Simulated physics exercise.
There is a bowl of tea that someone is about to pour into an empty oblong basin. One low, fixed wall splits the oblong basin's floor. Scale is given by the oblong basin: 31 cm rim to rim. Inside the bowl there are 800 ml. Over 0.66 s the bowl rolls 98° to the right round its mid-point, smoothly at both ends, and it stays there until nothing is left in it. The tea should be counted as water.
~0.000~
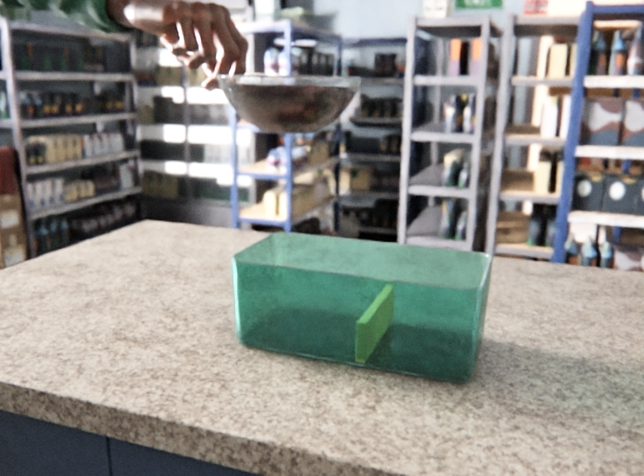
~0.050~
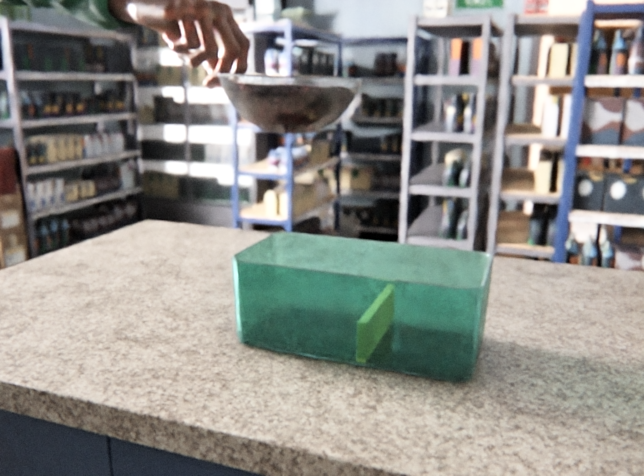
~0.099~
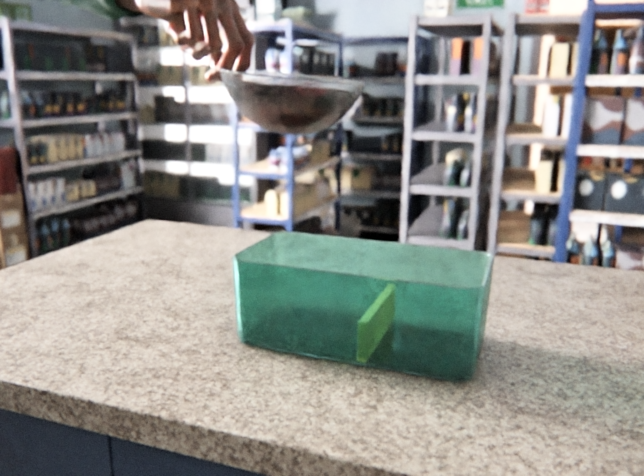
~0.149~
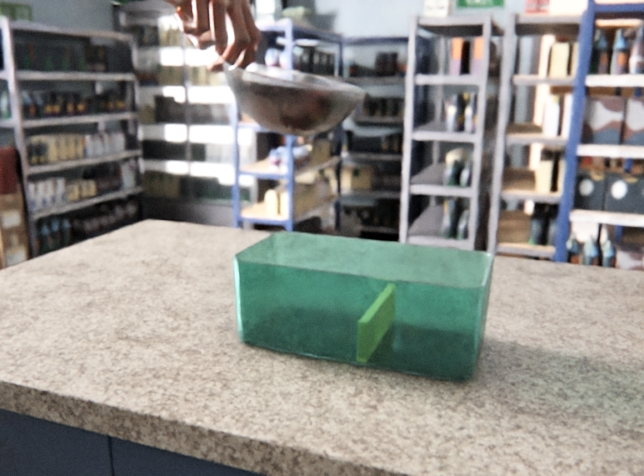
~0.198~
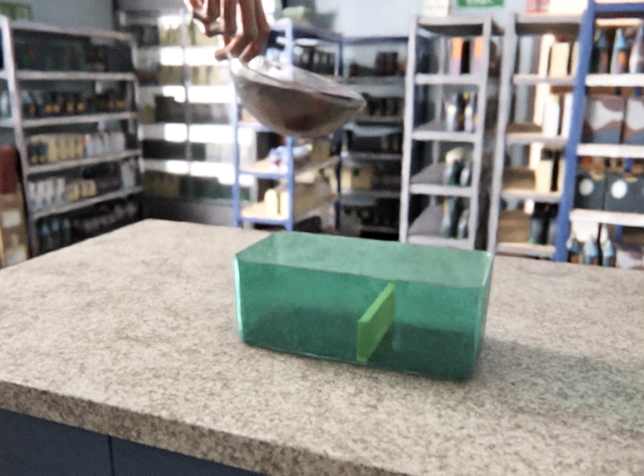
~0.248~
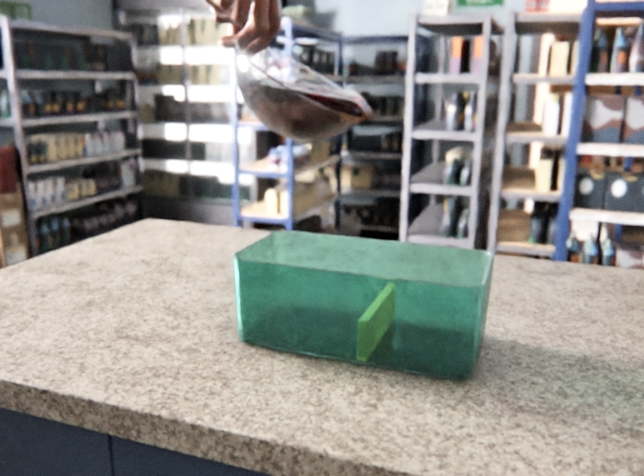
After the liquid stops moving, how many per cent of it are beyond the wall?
About 64 per cent.
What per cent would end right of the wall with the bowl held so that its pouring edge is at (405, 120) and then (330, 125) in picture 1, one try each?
Around 70 per cent first, around 30 per cent next.
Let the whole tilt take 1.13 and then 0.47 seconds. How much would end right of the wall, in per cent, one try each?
Try 1: Approx. 80 %; try 2: Approx. 60 %.
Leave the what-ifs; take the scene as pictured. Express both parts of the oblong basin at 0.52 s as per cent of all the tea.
Roughly 1 sits left and 40 sits right.
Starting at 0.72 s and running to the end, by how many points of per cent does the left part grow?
I'd put it near 10 percent.
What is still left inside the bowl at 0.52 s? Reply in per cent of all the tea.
At that time about 7 in a hundred parts are still held.
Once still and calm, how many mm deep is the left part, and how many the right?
The left ends up at roughly 10 mm, with the right at roughly 28 mm.
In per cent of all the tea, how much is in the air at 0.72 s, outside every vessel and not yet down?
Near 18 percent.
Then, 0.52 s in, the tilt is 88° and 7 per cent is still to pour, 1 is left of the wall and 40 right of it.
Then, 0.72 s in, the tilt is 98° and 0 per cent is still to pour, 20 is left of the wall and 60 right of it.
Then, 0.93 s in, the tilt is 98° and 0 per cent is still to pour, 27 is left of the wall and 68 right of it.
Then, 1.16 s in, the tilt is 98° and 0 per cent is still to pour, 31 is left of the wall and 64 right of it.
Finally, 31 per cent lies left of the wall, 64 right of it and 5 outside.
